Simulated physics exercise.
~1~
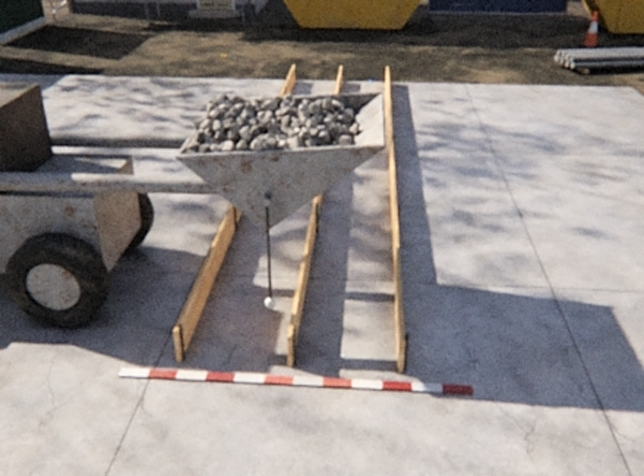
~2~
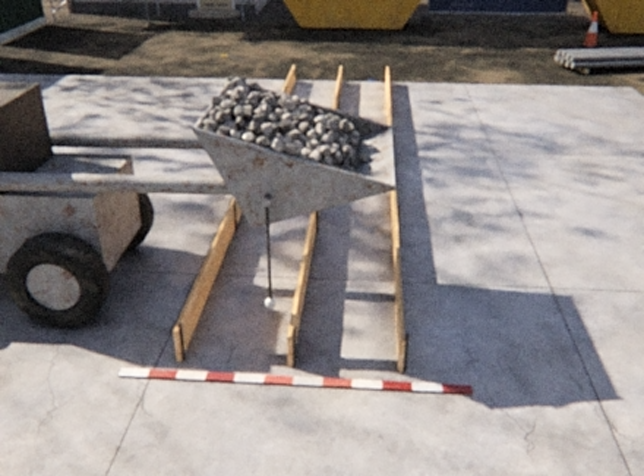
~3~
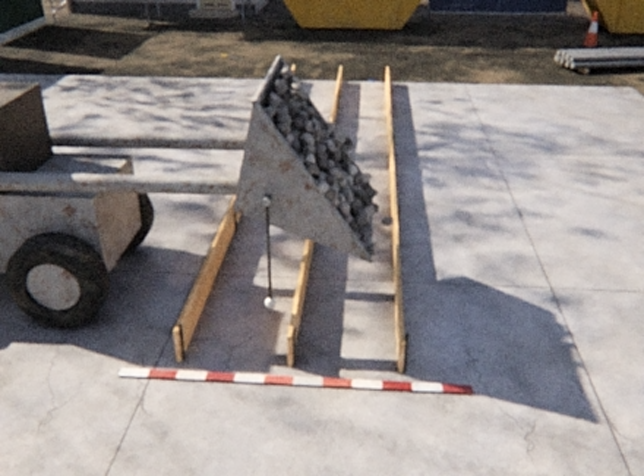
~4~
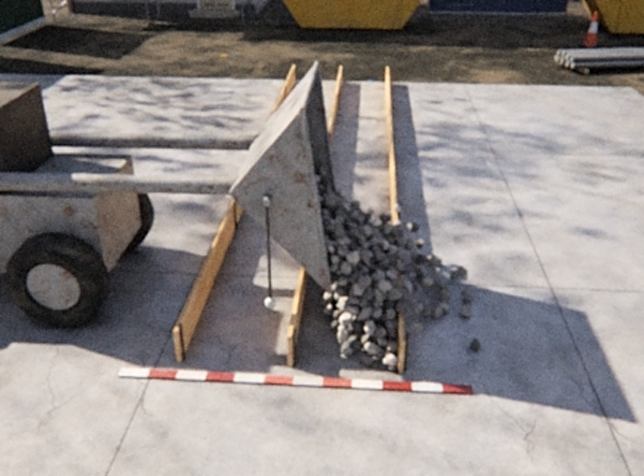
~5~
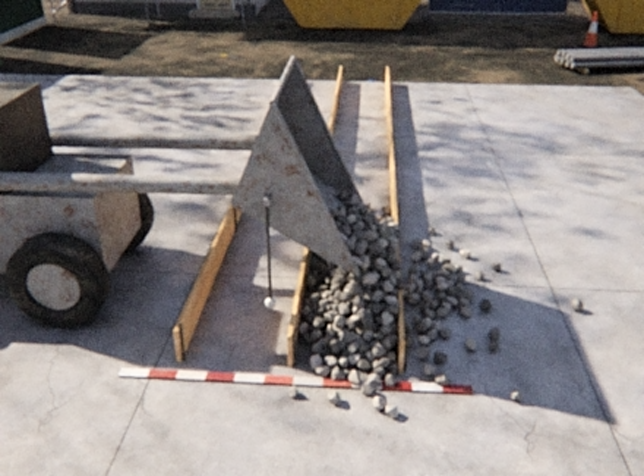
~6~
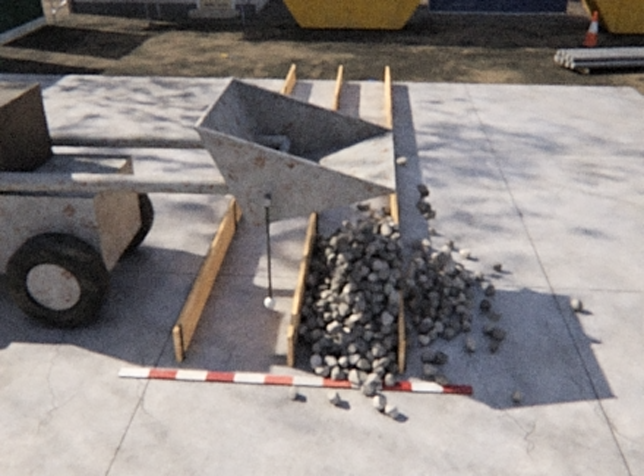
A steel bucket heaped with grey stones hangs from the arms of a small loader at the left, seen from a raised viewpoint over a sunlit concrete yard. Three wooden planks run away from the viewer beneath it, with a red and white striped pole lying across their near ends and a yellow skip behind. The bucket tips forward to the right, and the stones slide to its lip and pour down. They pile between the middle and right planks, some spilling beyond. The emptied bucket then swings back up, leaving the left bay clear and the heap lying still.
